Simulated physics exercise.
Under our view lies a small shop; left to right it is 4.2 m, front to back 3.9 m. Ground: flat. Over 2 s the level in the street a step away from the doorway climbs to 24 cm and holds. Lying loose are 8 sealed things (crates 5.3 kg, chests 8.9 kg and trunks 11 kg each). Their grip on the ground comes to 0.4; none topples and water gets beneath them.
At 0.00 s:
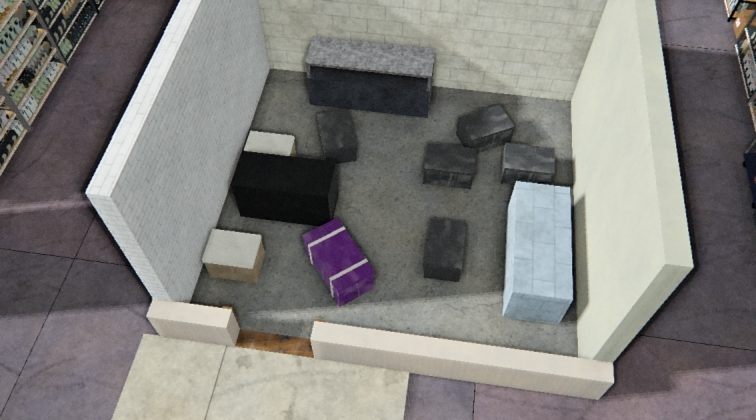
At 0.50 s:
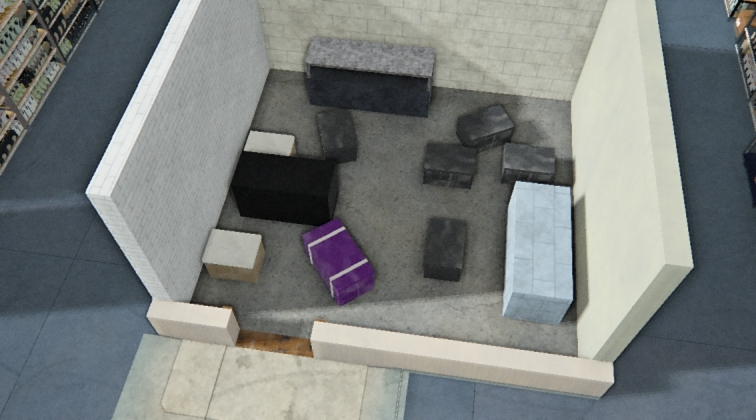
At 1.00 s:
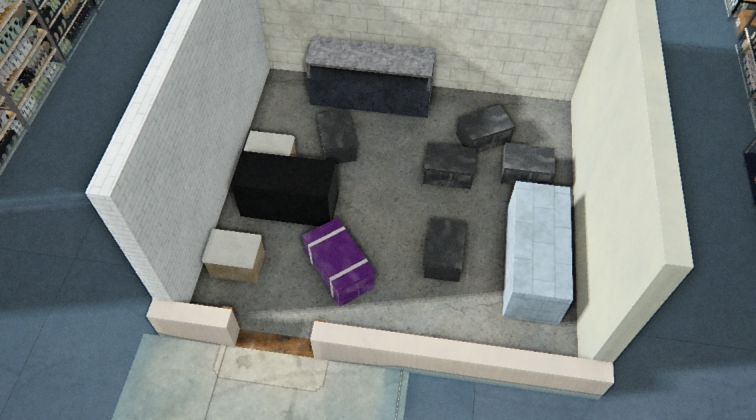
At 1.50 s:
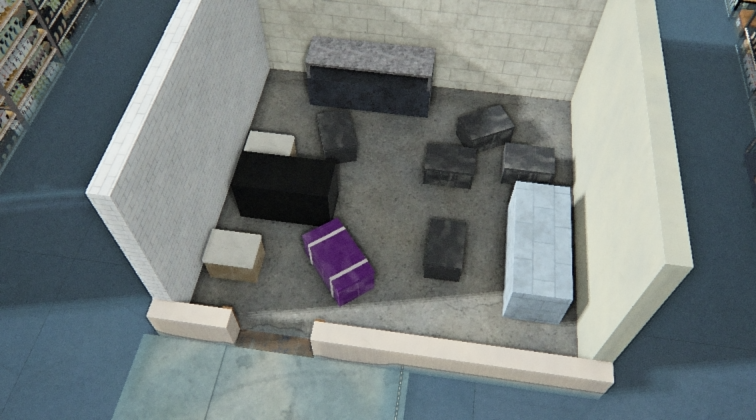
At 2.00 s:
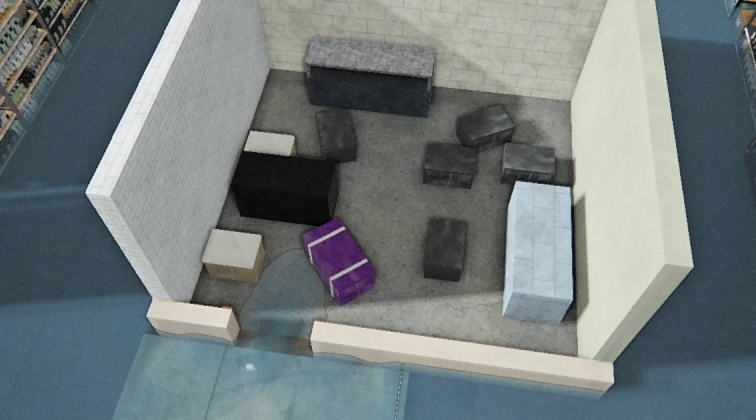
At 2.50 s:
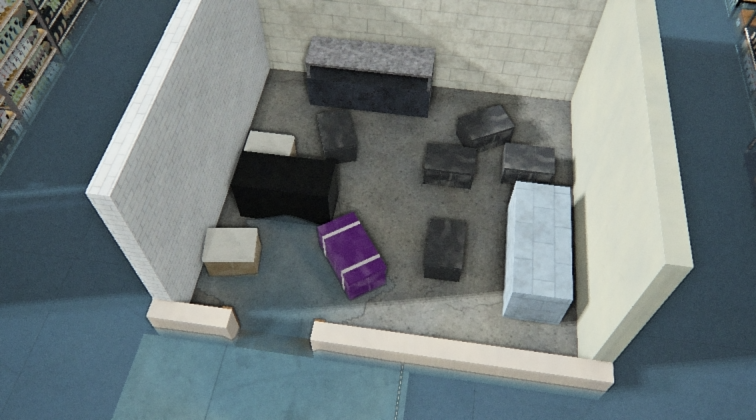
In a small shop, water spreads in through the doorway and the purple trunk shifts slightly.
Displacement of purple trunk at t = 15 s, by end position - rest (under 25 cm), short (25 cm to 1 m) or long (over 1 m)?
Long.
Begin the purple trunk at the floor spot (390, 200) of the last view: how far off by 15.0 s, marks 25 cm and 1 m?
I'd say it goes a long distance.
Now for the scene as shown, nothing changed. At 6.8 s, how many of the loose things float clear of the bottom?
I get 6.
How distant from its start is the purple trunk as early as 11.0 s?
About 200 cm by then.
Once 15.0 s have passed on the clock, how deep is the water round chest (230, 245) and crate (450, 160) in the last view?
Roughly 17 and 10 cm.
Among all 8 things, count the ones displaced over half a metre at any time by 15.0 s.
The count comes to 7.
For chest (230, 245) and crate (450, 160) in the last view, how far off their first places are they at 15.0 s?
First 30 cm, then 80 cm.
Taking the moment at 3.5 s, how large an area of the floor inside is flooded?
Around 5.0 m2 of it.
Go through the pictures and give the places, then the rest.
The first picture shows the purple trunk at (338, 253), on the bottom; 0.0 m2 under water; 0 of 8 have shifted.
The second picture shows the purple trunk at (338, 253) rests on the ground; 0.0 m2 under water; 0 of 8 have shifted.
The third picture shows the purple trunk at (338, 253), on the bottom; 0.0 m2 under water; 0 of 8 have shifted.
The fourth picture shows the purple trunk at (338, 253) rests on the ground; water covers 0.0 m2; 0 of 8 have shifted.
The fifth picture shows the purple trunk at (338, 253), on the bottom; 0.7 m2 under water; 0 of 8 have shifted.
The sixth picture shows the purple trunk at (351, 247) rests on the ground, 16 cm from its start; 1.8 m2 under water; 2 of 8 have shifted.
After 3.5 s the purple trunk is near (430, 215), 1.1 m from its start, aground; 1 afloat.
After 6.8 s the purple trunk is near (499, 121), 2.7 m from its start, afloat; 6 afloat.
After 11.0 s the purple trunk is near (438, 119), 2.2 m from its start, afloat; 8 afloat.
After 15.0 s the purple trunk is near (284, 131), 1.8 m from its start, afloat; 8 afloat.
